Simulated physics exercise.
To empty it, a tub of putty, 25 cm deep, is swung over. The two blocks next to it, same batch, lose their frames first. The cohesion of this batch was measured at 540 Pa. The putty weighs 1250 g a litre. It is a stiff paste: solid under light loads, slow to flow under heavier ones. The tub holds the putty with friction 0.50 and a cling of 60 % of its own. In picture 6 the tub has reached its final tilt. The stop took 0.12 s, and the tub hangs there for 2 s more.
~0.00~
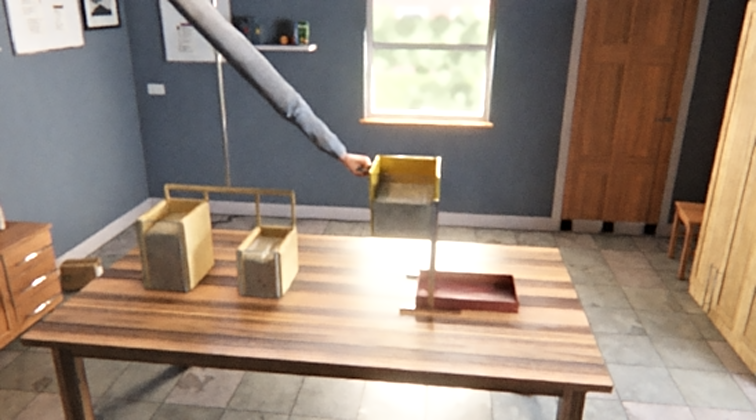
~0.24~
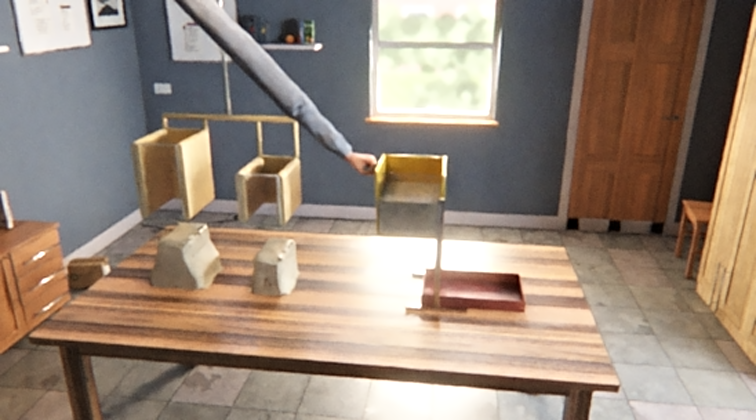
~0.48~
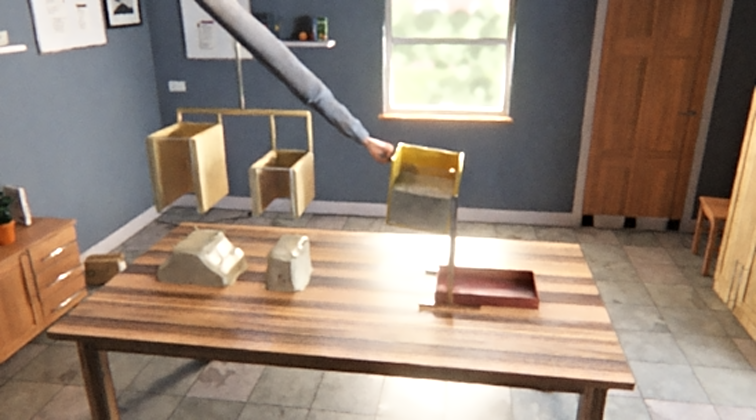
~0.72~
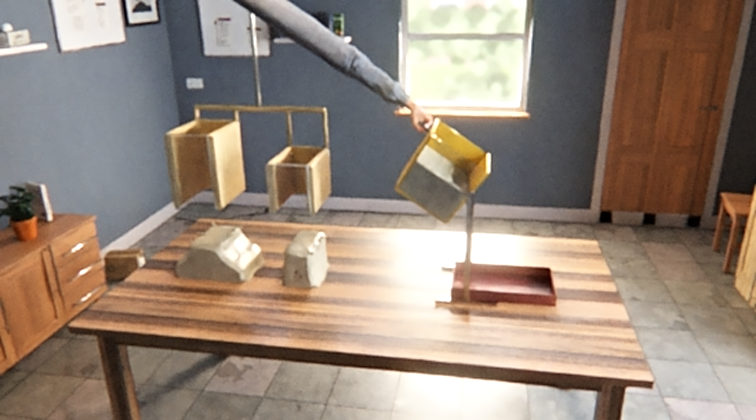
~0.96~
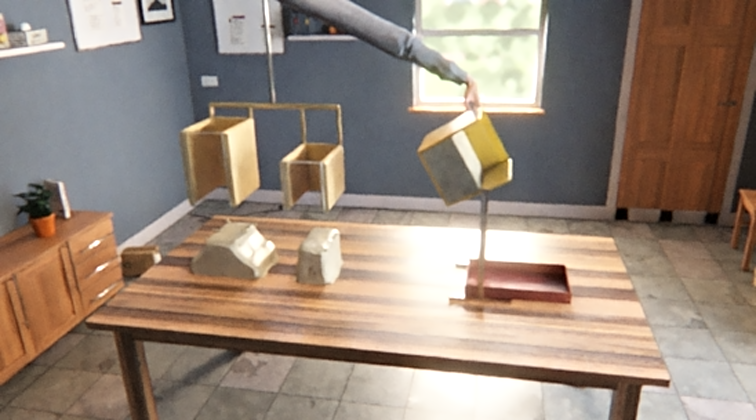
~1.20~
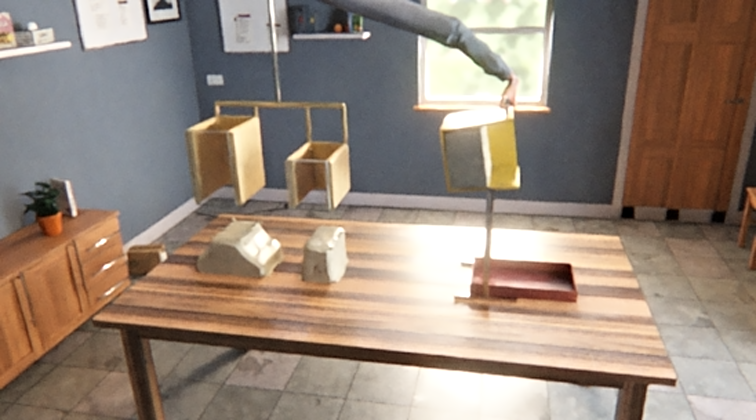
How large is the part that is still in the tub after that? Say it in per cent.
Close to 100 per cent.
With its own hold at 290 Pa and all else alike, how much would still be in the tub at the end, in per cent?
It would be near 80 %.
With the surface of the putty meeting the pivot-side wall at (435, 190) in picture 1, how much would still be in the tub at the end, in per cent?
Then about 95 %.
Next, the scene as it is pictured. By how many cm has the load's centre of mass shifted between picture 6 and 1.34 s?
Roughly 2 cm.
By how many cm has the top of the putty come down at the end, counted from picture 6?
Some 5 cm.
After 1.34 s, the tub is at 82 degrees and holds 100 %.
After 1.51 s, the tub is at 82 degrees and holds 100 %.
After 1.68 s, the tub is at 82 degrees and holds 100 %.
After 1.85 s, the tub is at 82 degrees and holds 100 %.
After 3.20 s, the tub is at 82 degrees and holds 100 %.
